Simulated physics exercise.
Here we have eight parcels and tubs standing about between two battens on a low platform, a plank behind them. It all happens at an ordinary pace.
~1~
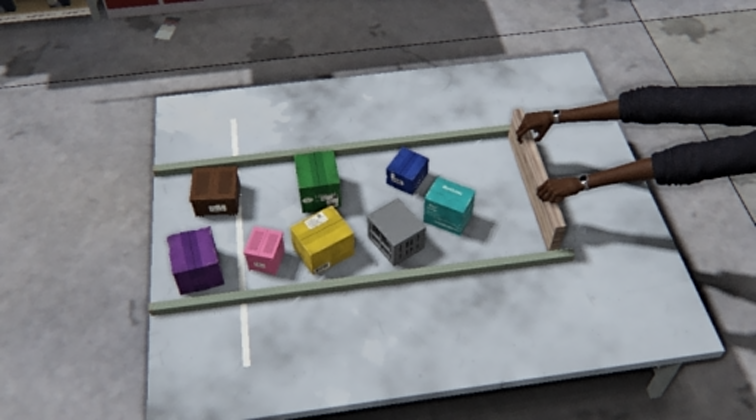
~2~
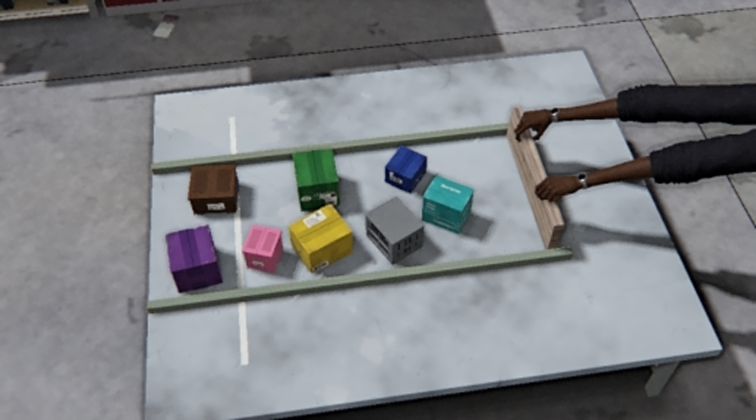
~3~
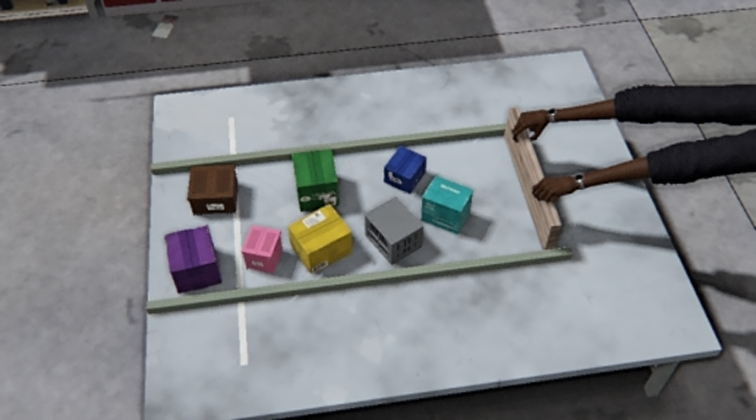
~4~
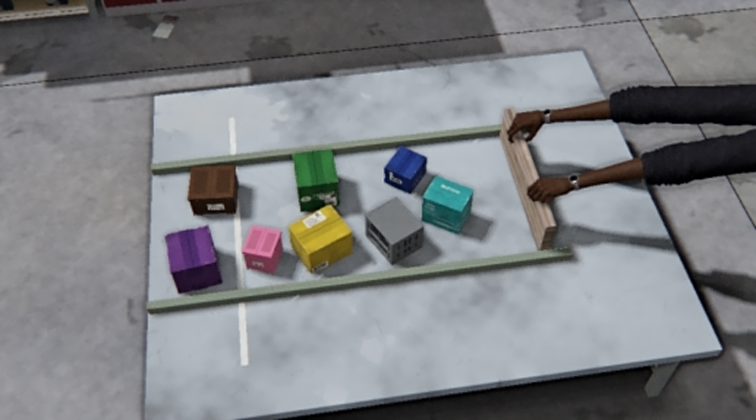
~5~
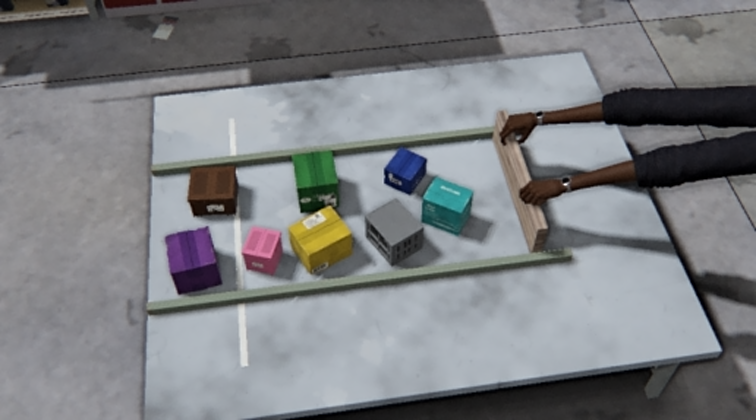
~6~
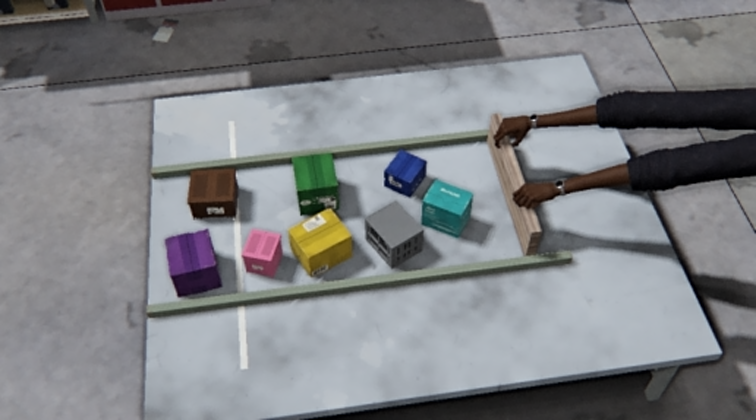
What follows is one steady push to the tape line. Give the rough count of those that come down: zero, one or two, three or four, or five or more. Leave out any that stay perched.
Outcome: The number that fall off is three or four.
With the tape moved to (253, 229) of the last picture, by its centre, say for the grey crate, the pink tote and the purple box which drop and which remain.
The grey crate survives; the pink tote drops off; the purple box drops off.
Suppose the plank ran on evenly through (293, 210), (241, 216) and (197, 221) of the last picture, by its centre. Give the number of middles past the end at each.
The counts: 1, 3 and 5.
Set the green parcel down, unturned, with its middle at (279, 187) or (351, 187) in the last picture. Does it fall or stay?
In that order, it remains up; survives.
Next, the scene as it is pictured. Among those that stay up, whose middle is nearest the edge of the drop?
It is the yellow parcel.
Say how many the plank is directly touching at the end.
The number is 3.
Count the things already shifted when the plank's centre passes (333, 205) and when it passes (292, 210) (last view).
At the one place 7, at the other 8.
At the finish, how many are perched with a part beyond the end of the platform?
The number is 1.
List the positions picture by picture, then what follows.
Purple box (195, 261); brown tote (216, 192); pink tote (265, 251); plank (535, 178); tape (239, 228), in the first frame.
Brown tote (214, 190); grey crate (394, 230), in the second frame.
Pink tote (263, 250); yellow parcel (321, 239), in the third frame.
Purple box (194, 259); blue parcel (406, 170), in the fourth frame.
Brown tote (214, 191); plank (518, 180), in the fifth frame.
Purple box (193, 263); brown tote (214, 194); pink tote (263, 254); plank (512, 183); tape (237, 230), in the sixth frame.
Soon after, none off yet; purple box at rest near (193, 263); brown tote at rest near (214, 194); pink tote at rest near (263, 254).
Then, none off yet; purple box at rest near (193, 263); brown tote at rest near (214, 194); pink tote moved a little near (251, 256).
Further on, none off yet; purple box moved about its own width near (139, 273); brown tote moved a little near (191, 198); pink tote moved well along near (178, 273).
By the end, the number that fall off is three or four; fallen, pink tote, brown tote and purple box.
